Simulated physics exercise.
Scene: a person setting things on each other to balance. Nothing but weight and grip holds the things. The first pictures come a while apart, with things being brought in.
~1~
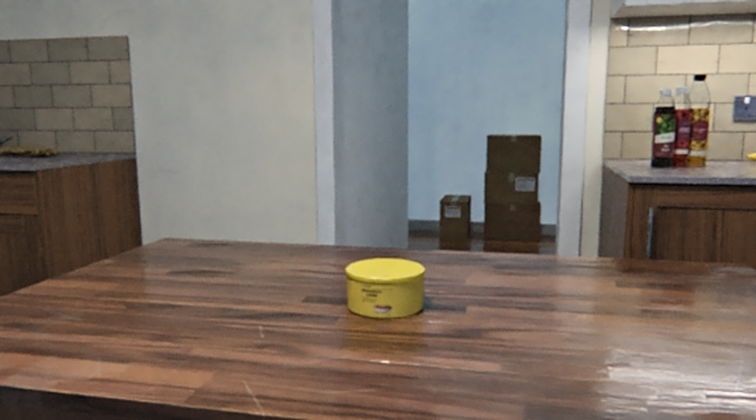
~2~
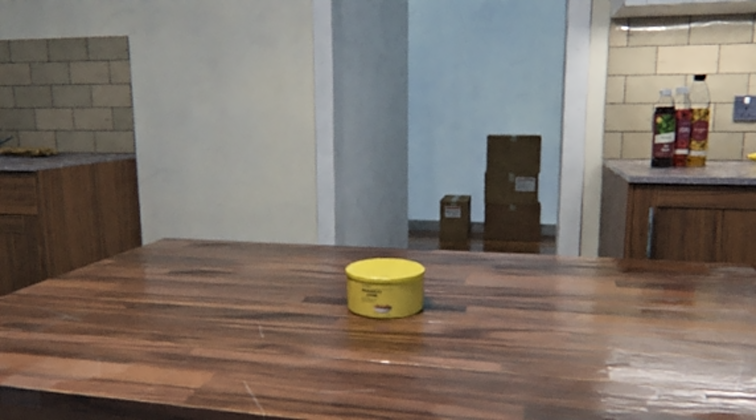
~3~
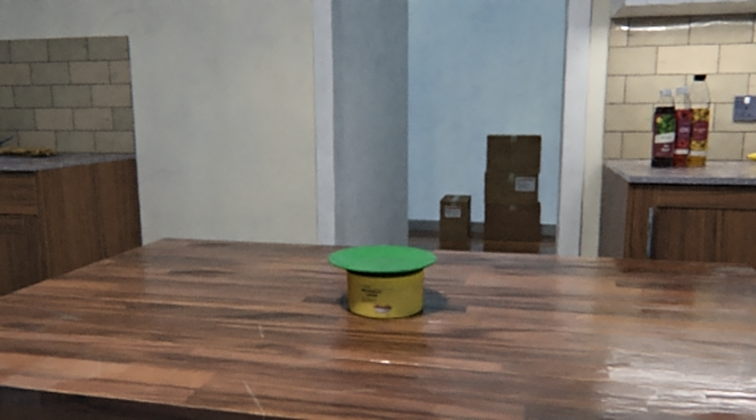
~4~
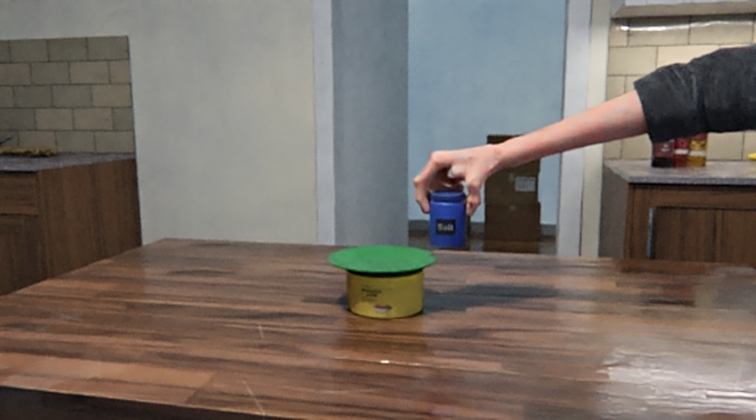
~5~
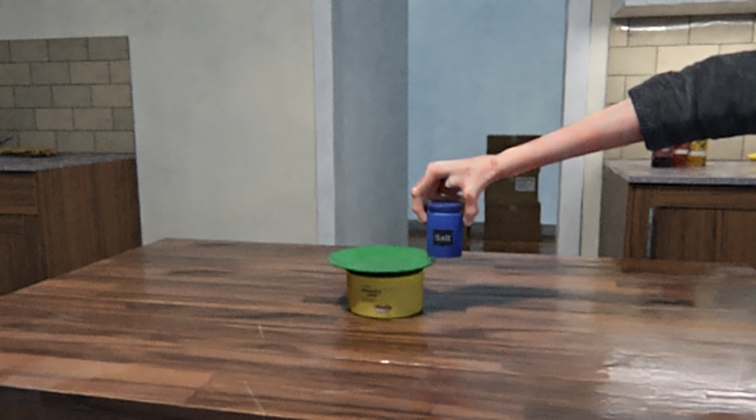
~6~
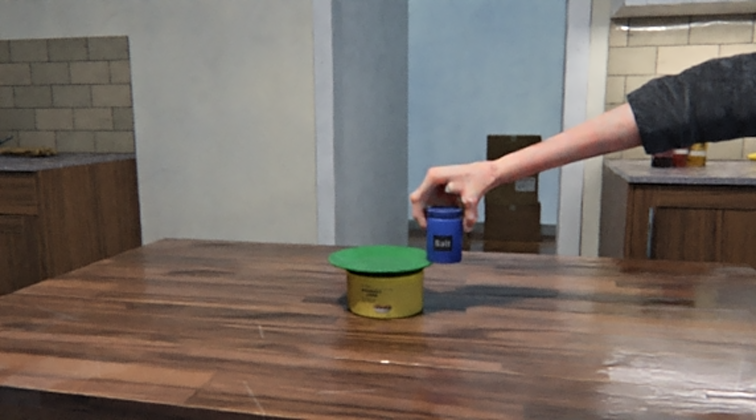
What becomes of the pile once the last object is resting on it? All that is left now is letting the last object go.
The pile collapses.
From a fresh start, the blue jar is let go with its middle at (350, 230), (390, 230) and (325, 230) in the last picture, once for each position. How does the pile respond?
Case one: It stands firm; case two: It stands firm; case three: It topples.
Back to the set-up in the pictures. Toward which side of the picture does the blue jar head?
Looks like it moves off to the right.
Then, 0.30 s later than the last frame, blue jar now fallen.
Then, 0.40 s later than the last frame, things are still on the move.
Then, 0.50 s later than the last frame, as before.
Then, 1.80 s later than the last frame, nothing new.
When it is over, fallen, blue jar; the other 2 as before. End places, in pixels of the last picture, blue jar near (494, 297). The pile comes apart.
